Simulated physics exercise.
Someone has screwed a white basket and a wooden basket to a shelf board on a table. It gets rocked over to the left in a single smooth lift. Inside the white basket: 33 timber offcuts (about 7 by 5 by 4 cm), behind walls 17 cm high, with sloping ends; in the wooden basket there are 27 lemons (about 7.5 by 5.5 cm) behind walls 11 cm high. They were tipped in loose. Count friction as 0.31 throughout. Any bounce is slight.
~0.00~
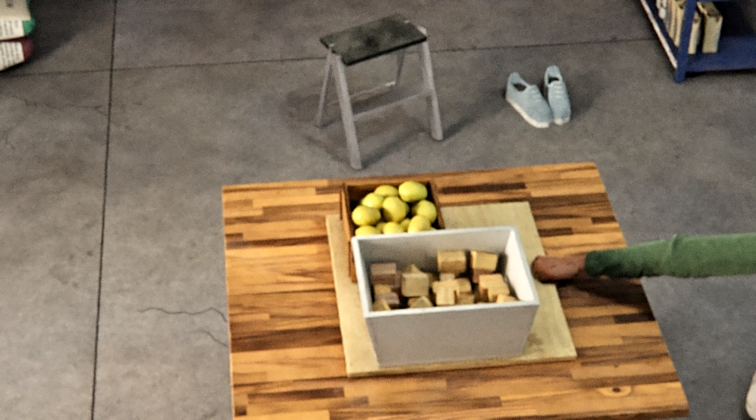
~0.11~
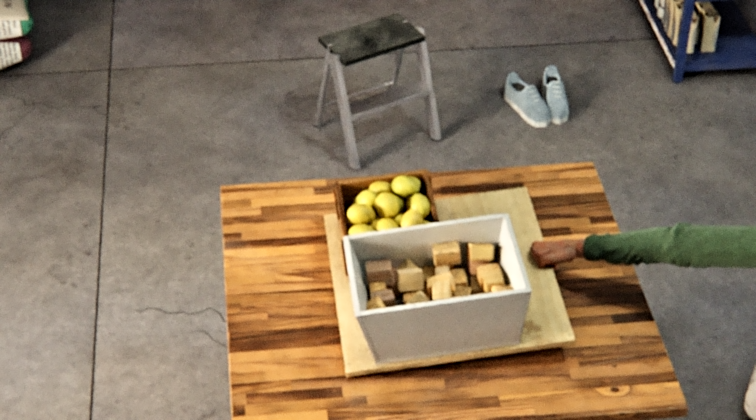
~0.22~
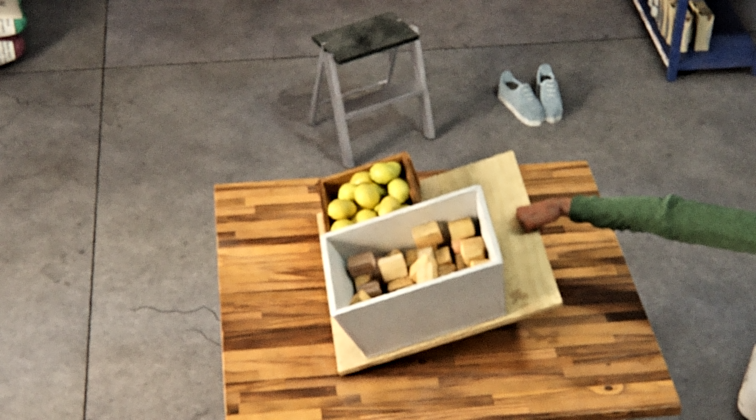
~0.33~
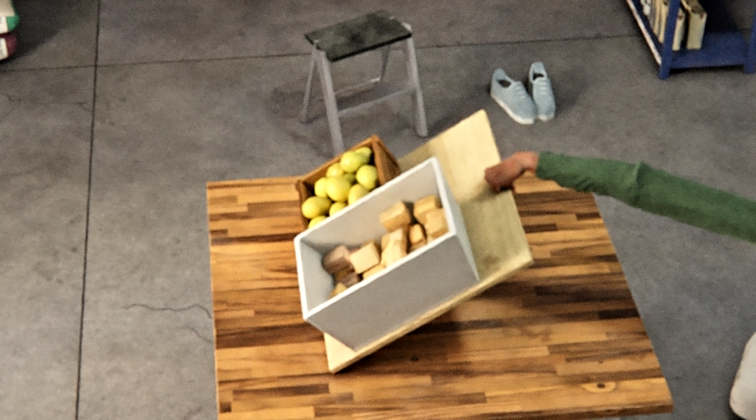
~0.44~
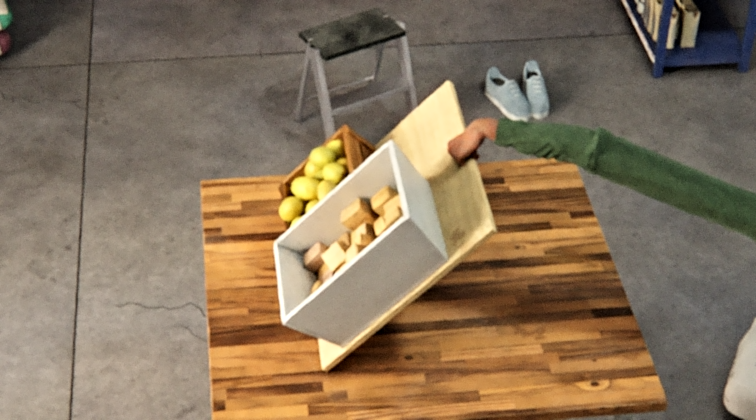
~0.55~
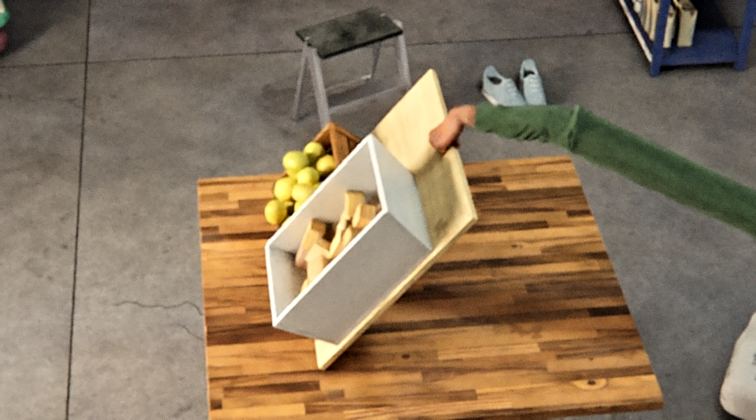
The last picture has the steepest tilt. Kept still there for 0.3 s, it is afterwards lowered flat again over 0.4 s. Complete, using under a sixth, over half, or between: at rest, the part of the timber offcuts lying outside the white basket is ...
It is under a sixth.
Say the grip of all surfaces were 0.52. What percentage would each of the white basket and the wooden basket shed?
White basket 0, wooden basket 10 per cent.
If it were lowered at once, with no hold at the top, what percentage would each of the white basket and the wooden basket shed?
White basket: 0%, wooden basket: 20%.
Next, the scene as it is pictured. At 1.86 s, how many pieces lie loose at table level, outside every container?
Roughly 3.
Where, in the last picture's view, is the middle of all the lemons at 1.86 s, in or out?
In the last picture they centre on about (363, 229).
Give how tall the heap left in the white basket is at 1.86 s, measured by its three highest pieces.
I'd say some 12 cm high.
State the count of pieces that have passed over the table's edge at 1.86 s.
Estimated tally of pieces: Close to 4.
After 0.76 s, tilt 51°; white basket 33 in, 0 out and wooden basket 22 in, 5 out.
After 1.02 s, tilt 31°; white basket 32 in, 1 out and wooden basket 22 in, 5 out.
After 1.39 s, tilt 0°; white basket 31 in, 2 out and wooden basket 22 in, 5 out.
Final count (at 1.86 s), white basket 31 in, 2 out and wooden basket 22 in, 5 out. Asked share, 2 of 33, 6 per cent.
